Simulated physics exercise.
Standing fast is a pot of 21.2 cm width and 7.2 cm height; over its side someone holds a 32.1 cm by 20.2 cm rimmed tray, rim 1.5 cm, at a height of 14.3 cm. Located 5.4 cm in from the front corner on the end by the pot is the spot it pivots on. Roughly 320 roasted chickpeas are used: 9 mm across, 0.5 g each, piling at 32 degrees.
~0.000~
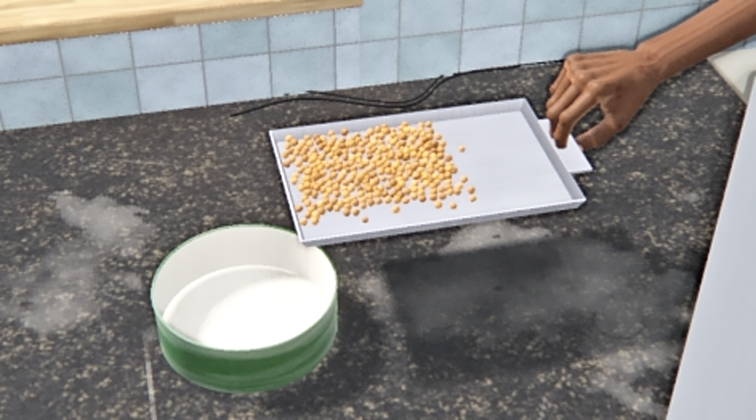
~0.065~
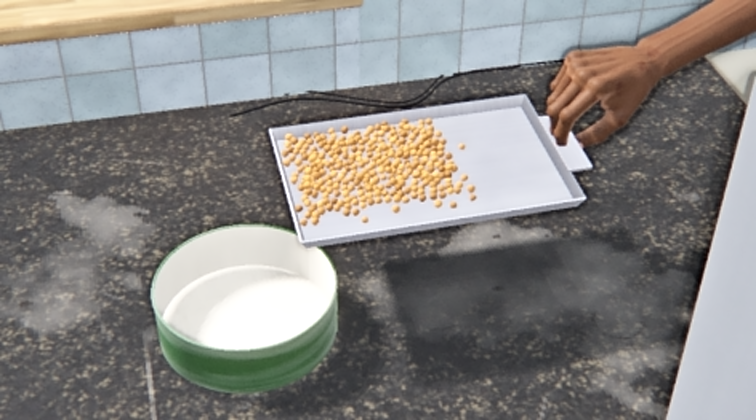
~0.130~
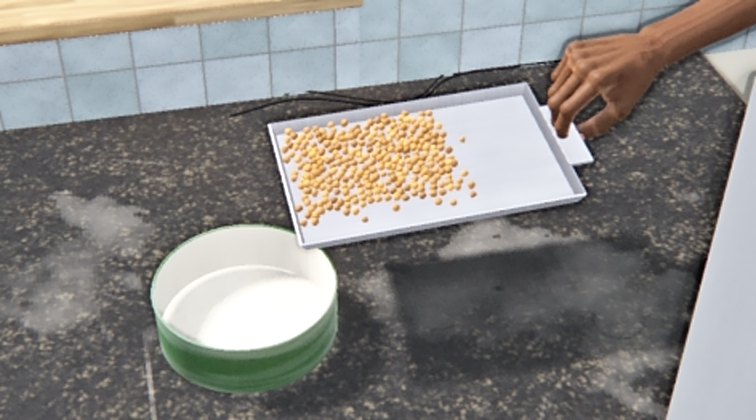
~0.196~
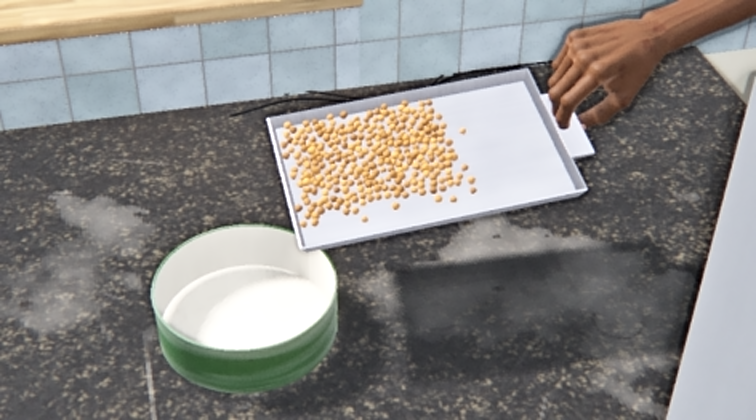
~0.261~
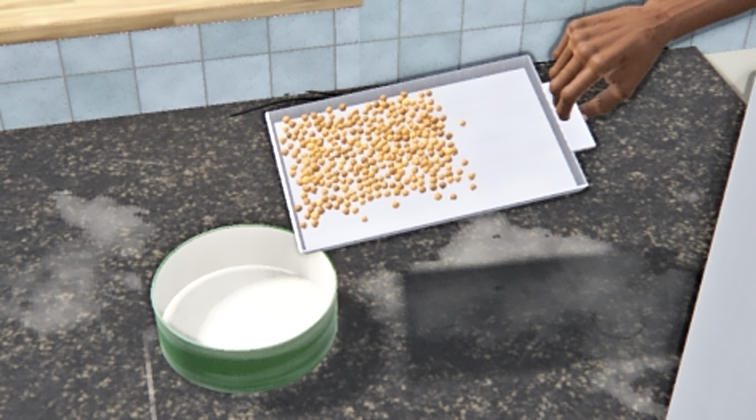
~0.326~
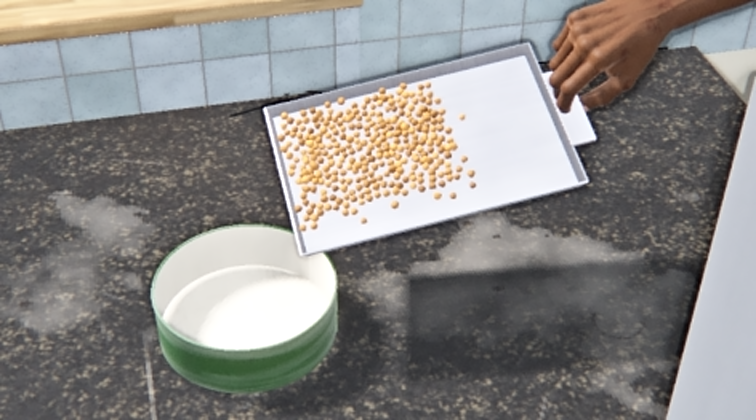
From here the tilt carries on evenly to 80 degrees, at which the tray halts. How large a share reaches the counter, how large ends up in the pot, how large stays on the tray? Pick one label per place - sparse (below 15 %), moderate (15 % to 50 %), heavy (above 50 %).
Counter: Moderate; pot: Heavy; tray: Sparse.
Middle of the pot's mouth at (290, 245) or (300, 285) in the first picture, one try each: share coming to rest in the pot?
Spot one: Some 55 per cent; spot two: Some 90 per cent.
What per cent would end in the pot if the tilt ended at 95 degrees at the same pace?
It would land at about 60 percent.
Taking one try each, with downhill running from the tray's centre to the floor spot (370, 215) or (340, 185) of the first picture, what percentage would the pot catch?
Near 90 and 65 per cent, in that order.
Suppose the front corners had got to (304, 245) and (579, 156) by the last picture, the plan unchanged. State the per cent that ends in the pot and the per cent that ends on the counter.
Split: Pot = 95, counter = 5.
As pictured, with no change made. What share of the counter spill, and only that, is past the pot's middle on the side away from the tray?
I'd put it close to 0 per cent.
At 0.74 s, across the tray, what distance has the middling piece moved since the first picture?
It has moved some 7 cm from its start.
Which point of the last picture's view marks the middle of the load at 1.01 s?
Approximately (341, 223) in the last view.
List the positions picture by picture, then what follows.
The first frame shows tray tilt 0 degrees, front corners at (306, 237) and (578, 197); middle of the pieces at (373, 167); pot at (245, 284).
The second frame shows tray tilt 1 degrees, front corners at (306, 238) and (579, 195); middle of the pieces at (373, 166).
The third frame shows tray tilt 5 degrees, front corners at (305, 240) and (579, 191), lowest corner left front; middle of the pieces at (373, 161).
The fourth frame shows tray tilt 10 degrees, front corners at (305, 243) and (580, 186), lowest corner left front; middle of the pieces at (372, 156).
The fifth frame shows tray tilt 14 degrees, front corners at (305, 246) and (580, 182), lowest corner left front; middle of the pieces at (372, 151).
The sixth frame shows tray tilt 19 degrees, front corners at (305, 249) and (581, 178), lowest corner left front; middle of the pieces at (371, 147); pot at (245, 284). The tray's pace is about 70 degrees a second.
Then, at 0.74 s, tilt 49 degrees; the tray holds 100 %, the pot 0 %.
After 1.01 s, tilt 68 degrees; the tray holds 80 %, the pot 10 %.
Then, at 1.39 s, tilt 80 degrees; the tray holds 10 %, the pot 50 %.
In the end, at 2.6 s, counter 40 %, pot 60 %, tray 0 %.
